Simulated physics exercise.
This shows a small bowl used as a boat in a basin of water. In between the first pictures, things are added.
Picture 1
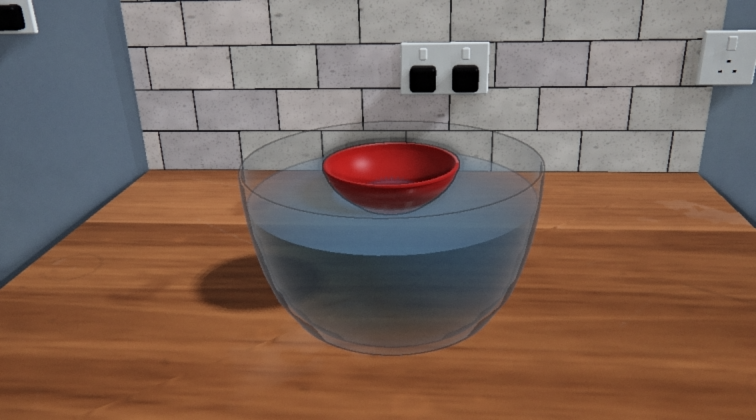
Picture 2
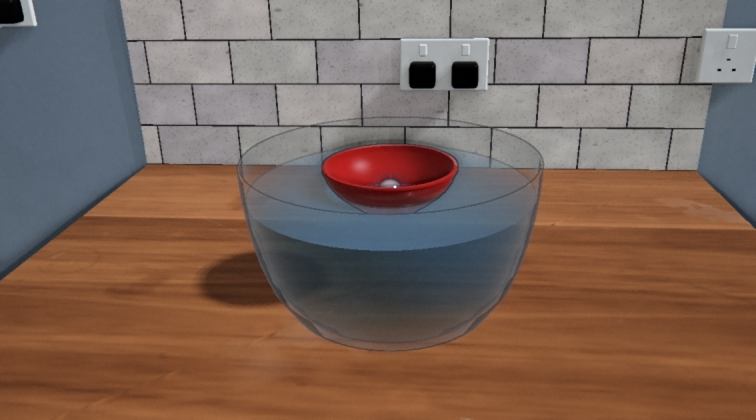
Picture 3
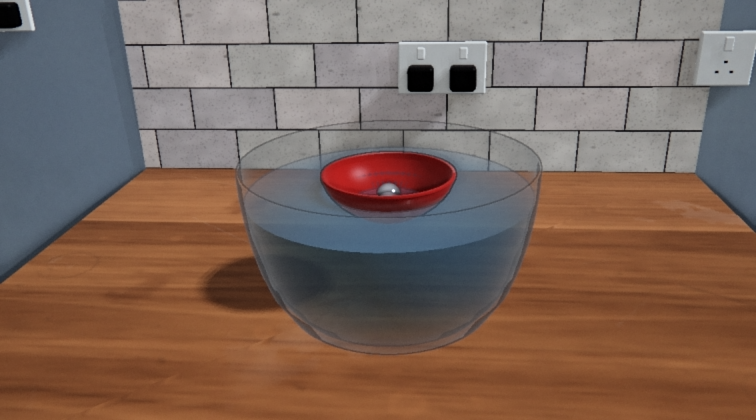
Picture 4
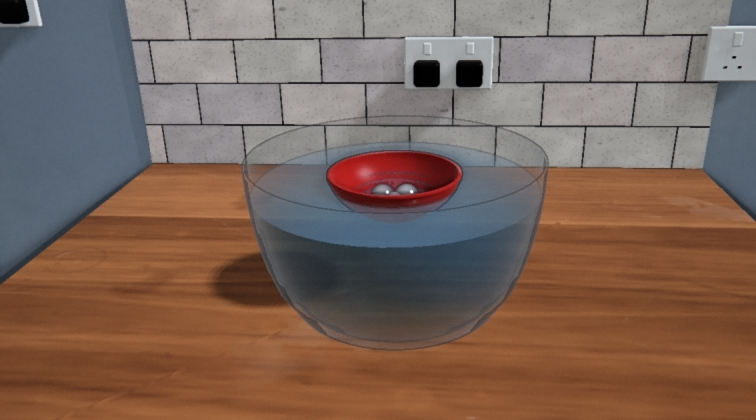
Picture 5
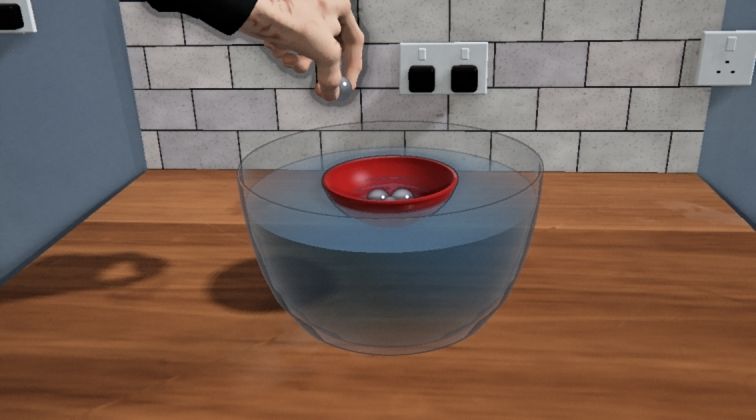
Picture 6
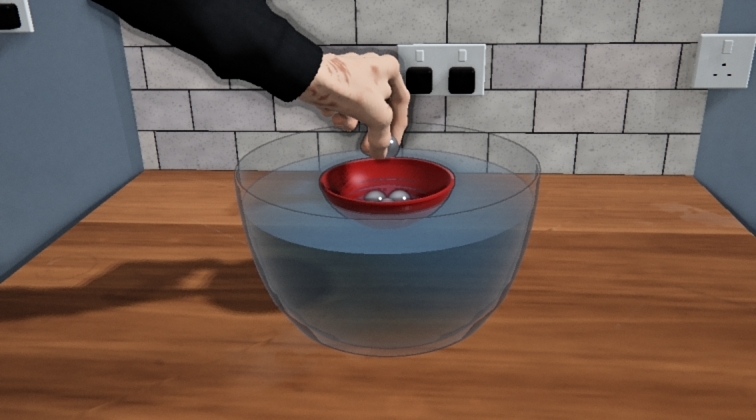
A small red bowl floats in a large clear basin of water on a wooden worktop, seen from the front and slightly above, before a pale brick-tiled wall with sockets. Shiny steel balls appear inside it, and it sits gradually lower in the water. A dark-sleeved hand then enters from the upper left, lowering another ball to just above the bowl, while the view shifts only very slightly.
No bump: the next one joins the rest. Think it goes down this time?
No, it stays up.
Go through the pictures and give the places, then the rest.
Small bowl (391, 164) empty; about two thirds of its side above the surface, in the first frame.
Small bowl (390, 166) with one aboard; about half of its side above the surface, in the second frame.
Small bowl (388, 174) with two aboard; about half of its side above the surface, in the third frame.
Small bowl (394, 173) with three aboard; about a third of its side above the surface, in the fourth frame.
Small bowl (390, 178) with three aboard; about a third of its side above the surface; the next steel ball in the hand at (340, 88), in the fifth frame.
Small bowl (387, 180) with three aboard; about a third of its side above the surface; the next steel ball in the hand at (386, 146), in the sixth frame.
Soon after, the steel ball is in and the small bowl dips.
Later, it steadies; about a fifth of its side above the surface.
In the end, the small bowl floats; about a fifth of its side above the surface.
